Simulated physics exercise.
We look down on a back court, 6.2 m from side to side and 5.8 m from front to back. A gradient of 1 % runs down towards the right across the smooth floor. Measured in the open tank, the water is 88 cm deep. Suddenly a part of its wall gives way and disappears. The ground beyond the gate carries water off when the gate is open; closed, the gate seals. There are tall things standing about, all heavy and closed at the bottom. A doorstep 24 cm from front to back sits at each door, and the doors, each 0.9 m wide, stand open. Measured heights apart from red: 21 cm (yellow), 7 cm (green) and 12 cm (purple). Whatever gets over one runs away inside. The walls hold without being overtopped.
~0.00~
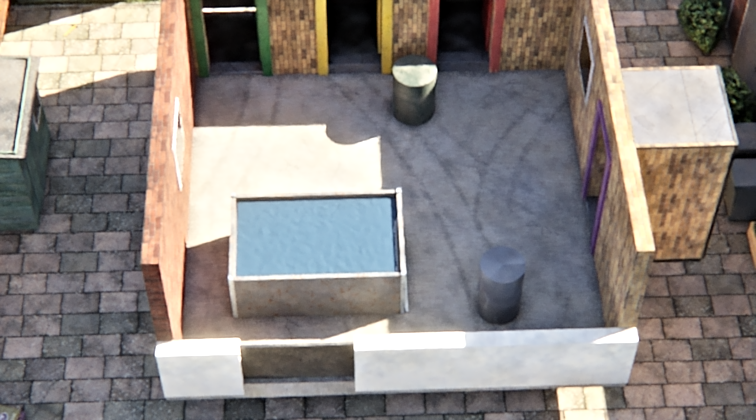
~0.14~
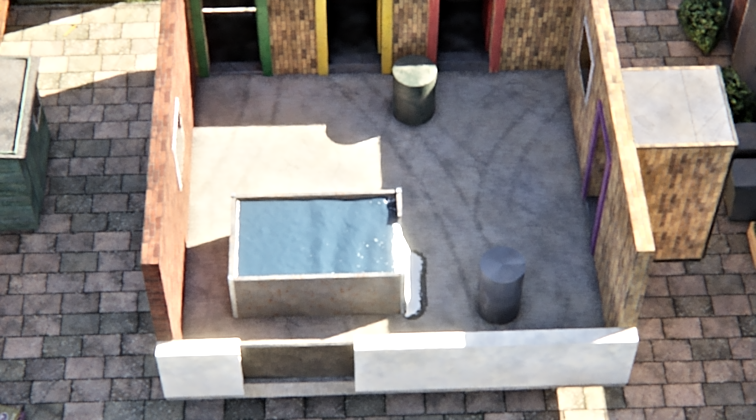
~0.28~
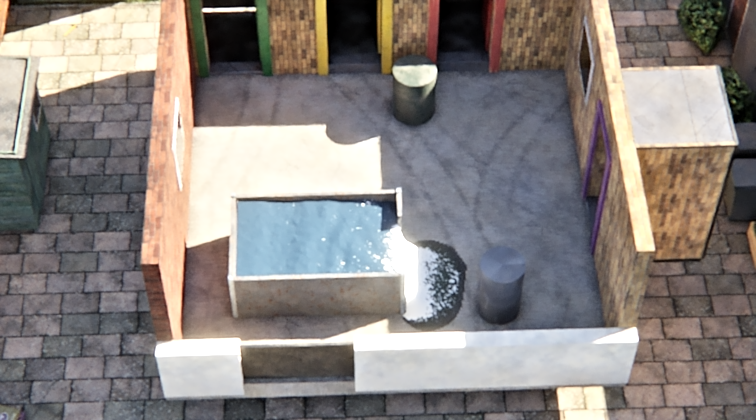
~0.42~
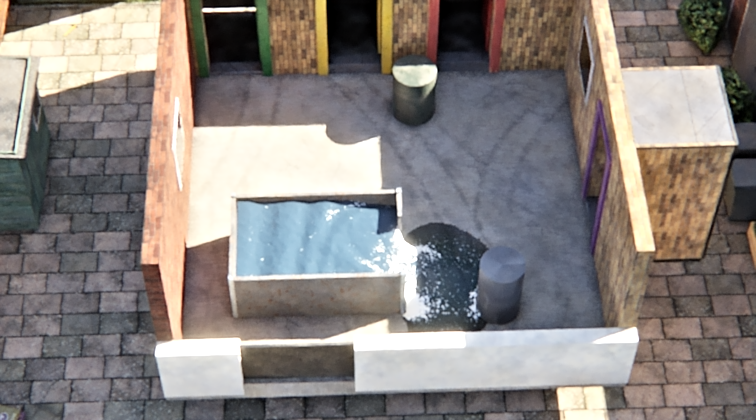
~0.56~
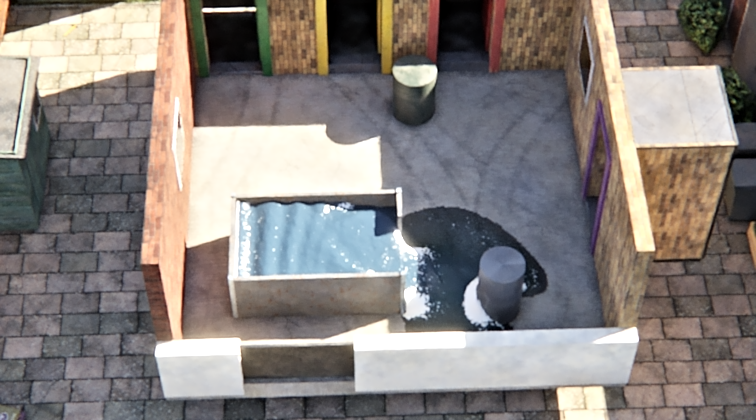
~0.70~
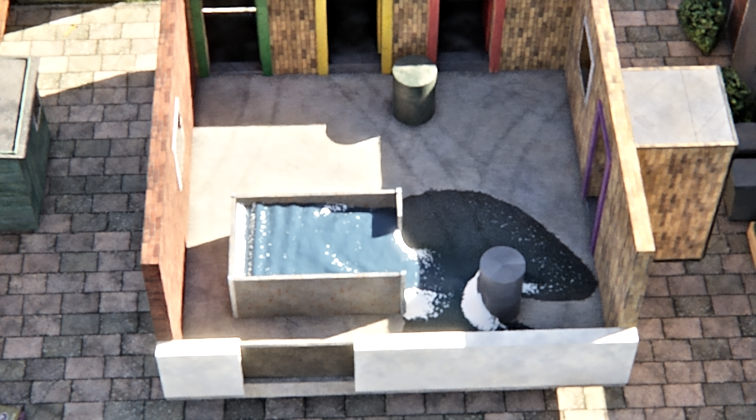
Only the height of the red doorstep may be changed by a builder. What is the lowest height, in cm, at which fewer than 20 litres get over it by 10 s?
16 cm.
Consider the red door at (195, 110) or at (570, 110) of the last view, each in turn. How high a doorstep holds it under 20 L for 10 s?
Minimums: About 9.0 cm and 17 cm.
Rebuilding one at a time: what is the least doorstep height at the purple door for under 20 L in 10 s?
For purple: Close to 31 cm.
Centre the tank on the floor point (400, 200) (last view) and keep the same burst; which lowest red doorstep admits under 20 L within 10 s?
Then roughly 7.5 cm.
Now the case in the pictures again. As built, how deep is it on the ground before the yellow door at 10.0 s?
The depth there is around 4.0 cm.
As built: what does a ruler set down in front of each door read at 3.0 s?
Centimetres: Yellow = 0, green = 0, purple = 25, red = 8.
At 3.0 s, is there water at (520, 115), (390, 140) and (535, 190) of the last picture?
So the three spots come out swamped, spared, swamped, in that order.
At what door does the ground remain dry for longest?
Final door: Green.
After 1.4 s water covers 30 % of the floor, deepest (57 cm) near (476, 302); it has not reached the red door.
After 3.0 s water covers 45 % of the floor, deepest (34 cm) near (606, 361); 8 cm at the red door, 0 litres in over its 22 cm doorstep.
After 10.0 s water covers 100 % of the floor, deepest (15 cm) near (570, 126); 12 cm at the red door, 0 litres in over its 22 cm doorstep.
At the red door as built, the water arrived by 2.9 s and peaked near 20 cm at 5.8 s.
Run again over the same 10 s with other heights there, 44 litres in over 14 cm, 4 litres over 19 cm. The limit of 20 litres is kept from about 16 cm up.
